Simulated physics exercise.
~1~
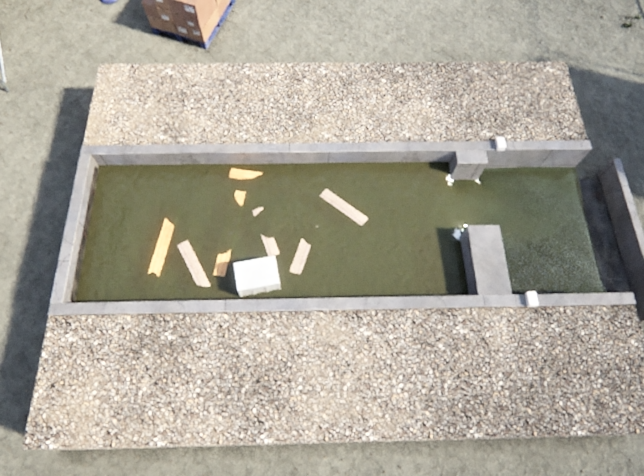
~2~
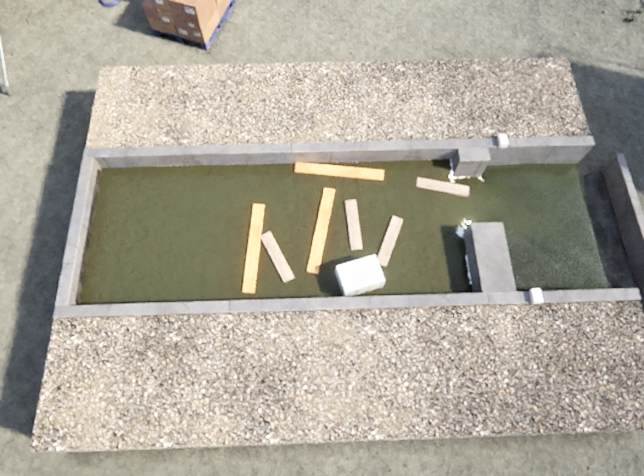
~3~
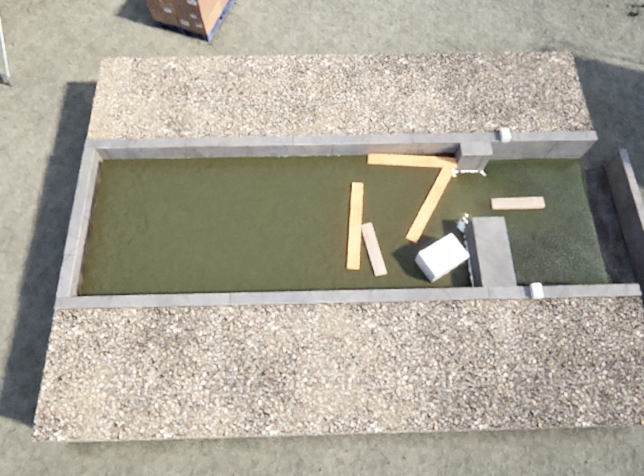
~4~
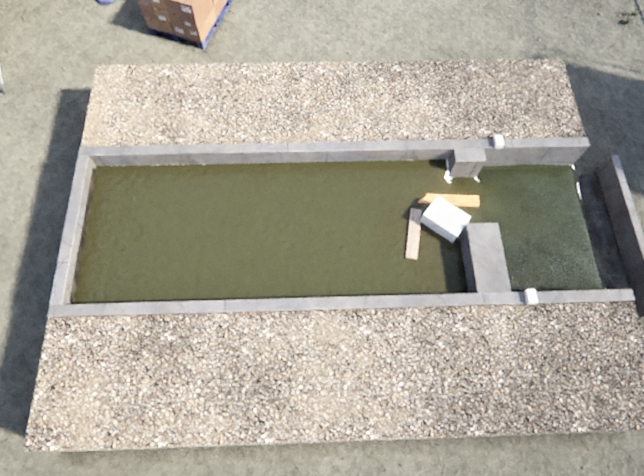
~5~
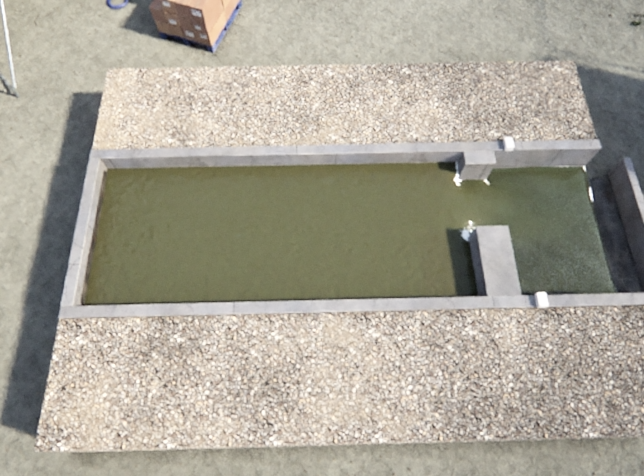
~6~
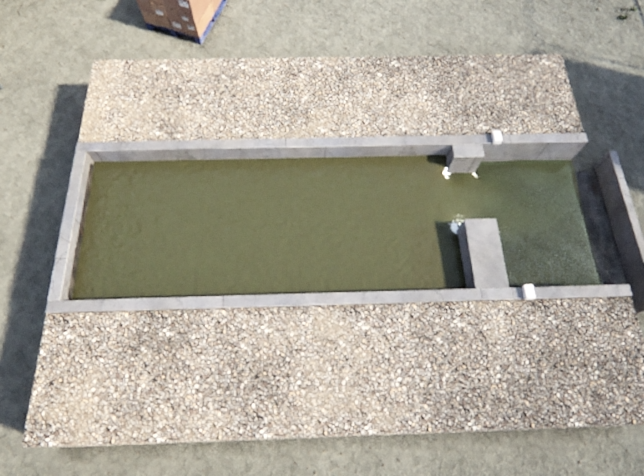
Boards and a pale crate drift right through a narrow gap, leaving the green channel empty.
